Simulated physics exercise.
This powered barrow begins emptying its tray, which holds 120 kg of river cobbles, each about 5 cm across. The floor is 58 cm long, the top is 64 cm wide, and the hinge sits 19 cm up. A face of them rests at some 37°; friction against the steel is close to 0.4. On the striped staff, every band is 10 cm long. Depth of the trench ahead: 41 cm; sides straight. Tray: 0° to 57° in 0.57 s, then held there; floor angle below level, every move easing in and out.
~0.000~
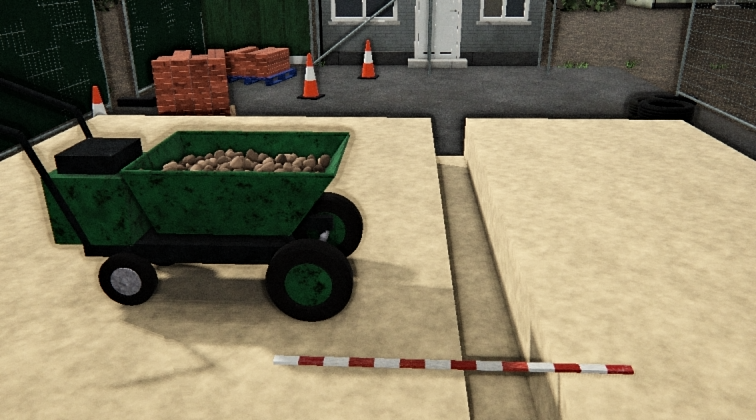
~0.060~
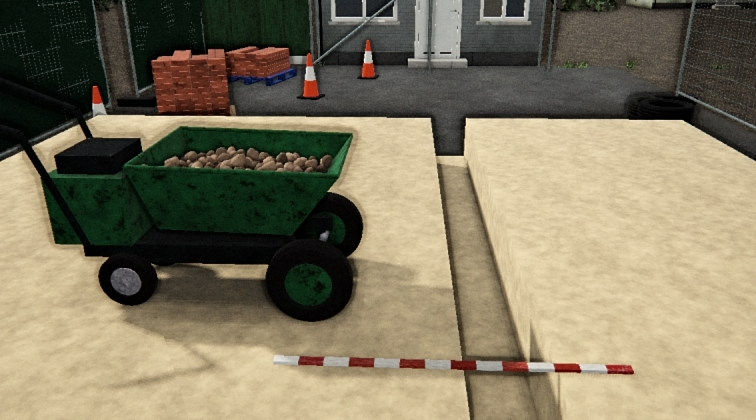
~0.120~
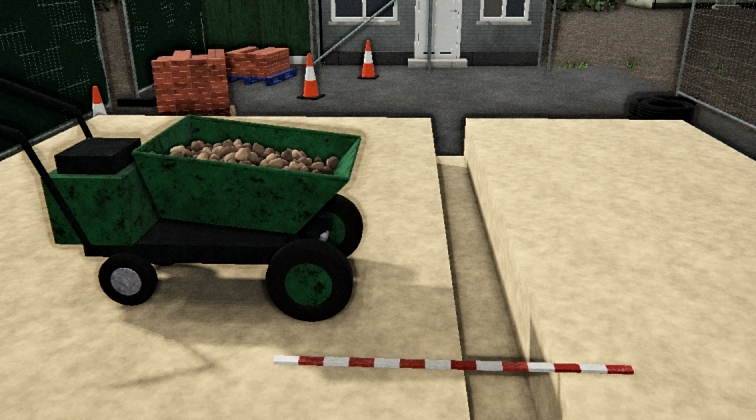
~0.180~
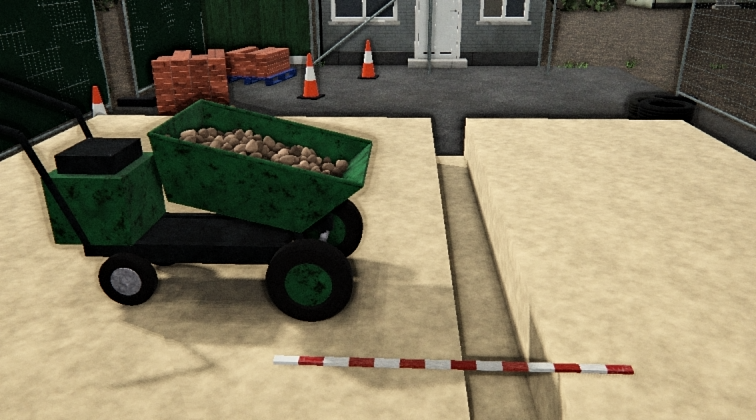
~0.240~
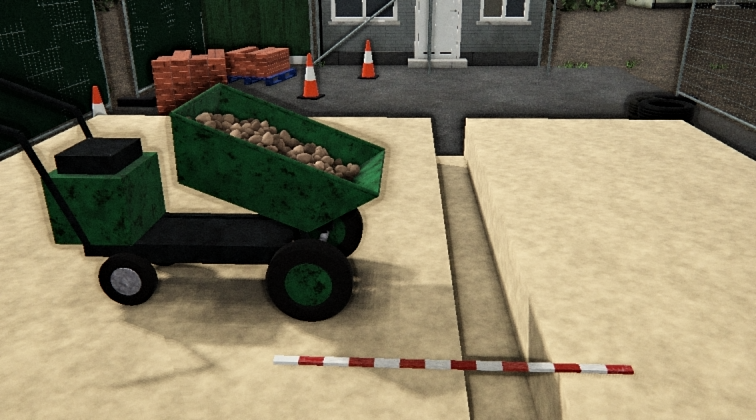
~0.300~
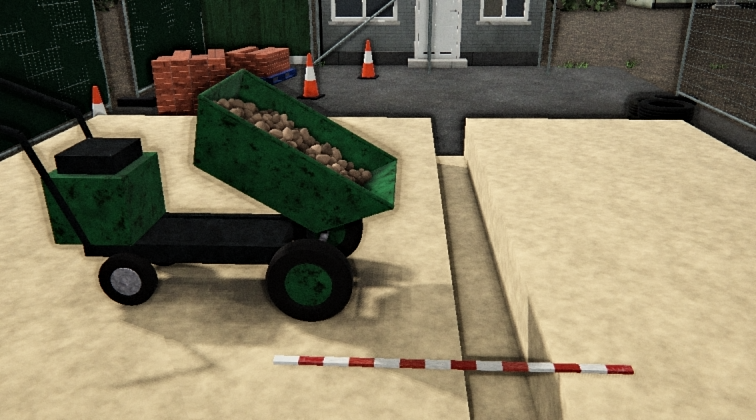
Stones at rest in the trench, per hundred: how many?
Approx. 52 %.
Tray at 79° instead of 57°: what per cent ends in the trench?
Expect roughly 90 per cent.
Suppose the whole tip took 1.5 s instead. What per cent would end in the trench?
With that timing, about 40 per cent.
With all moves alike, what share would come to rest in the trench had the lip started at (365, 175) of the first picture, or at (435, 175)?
It comes to about 50 and 15 in a hundred.
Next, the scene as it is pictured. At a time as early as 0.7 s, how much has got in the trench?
Some 0 per cent of the load by that point.
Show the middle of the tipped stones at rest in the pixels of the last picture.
Near (491, 351).
After 0.4 s the floor is at 48°; 100 % in the tray; the foremost stones are at (383, 213).
After 0.7 s the floor is at 57°; 96 % in the tray, 4 % short of the trench, 1 % in the trench; the foremost stones are at (456, 228).
After 1.0 s the floor is at 57°; 54 % in the tray, 7 % short of the trench, 37 % in the trench, 2 % past the trench; the foremost stones are at (576, 296).
After 3.0 s the floor is at 57°; 39 % in the tray, 8 % short of the trench, 52 % in the trench, 2 % past the trench; the foremost stones are at (700, 301).
